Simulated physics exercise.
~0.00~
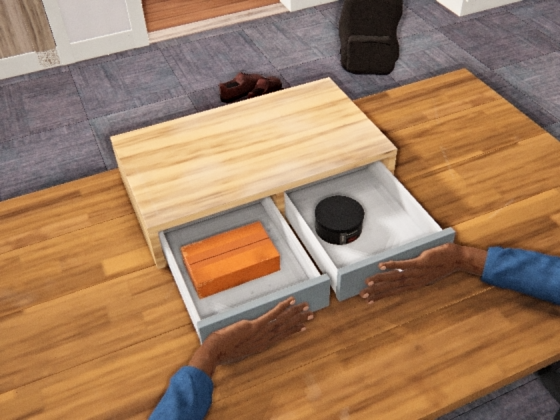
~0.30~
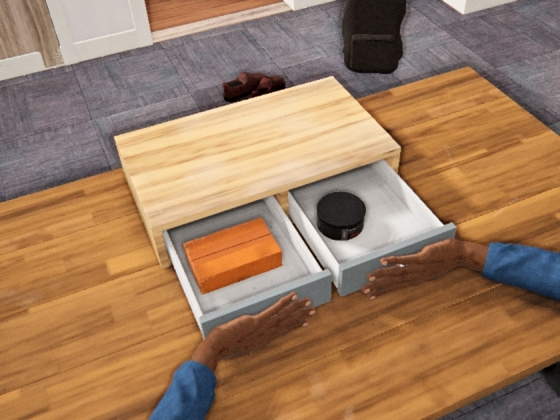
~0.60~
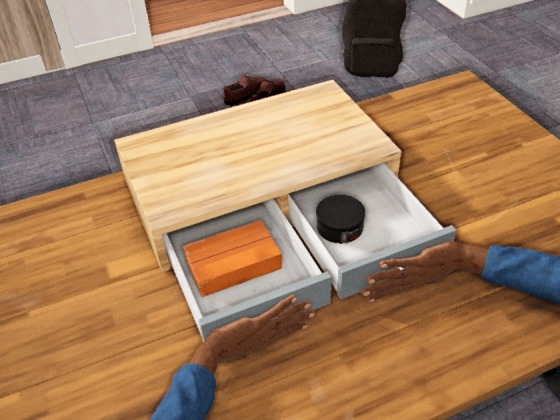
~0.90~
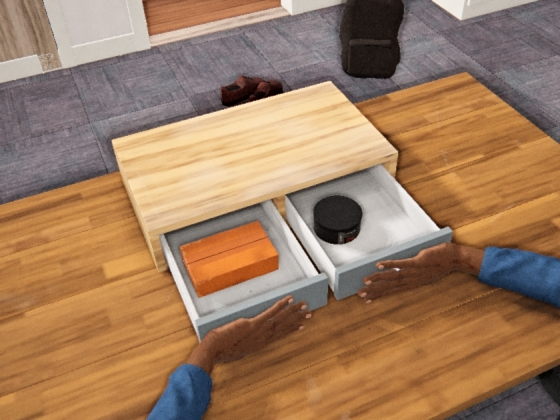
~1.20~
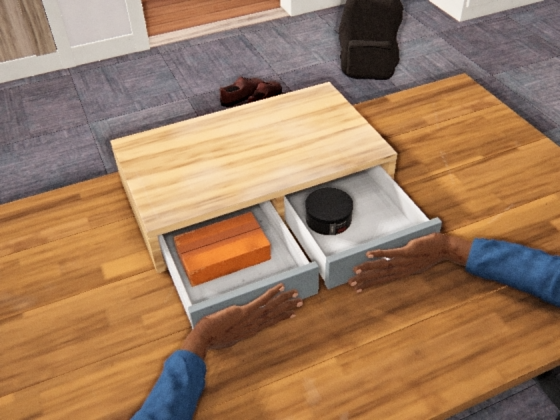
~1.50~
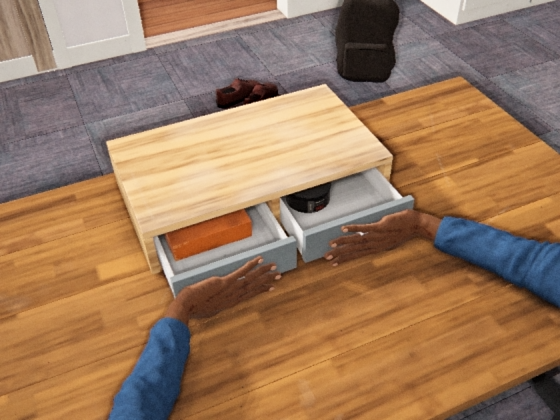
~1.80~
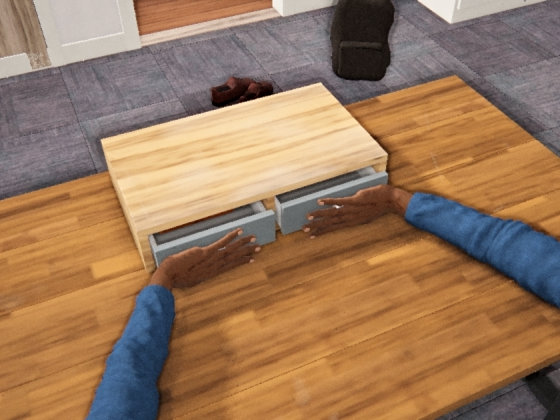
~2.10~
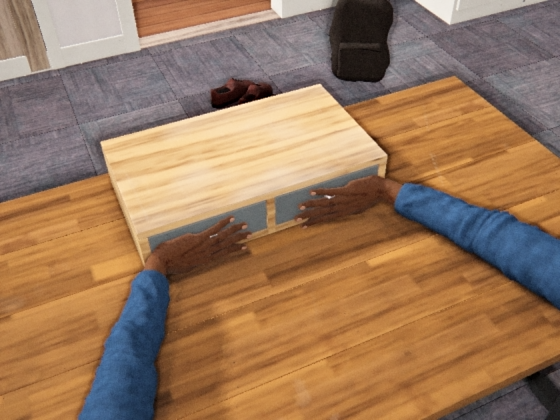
Two hands push the drawers holding an orange box and black tub fully into the chest.
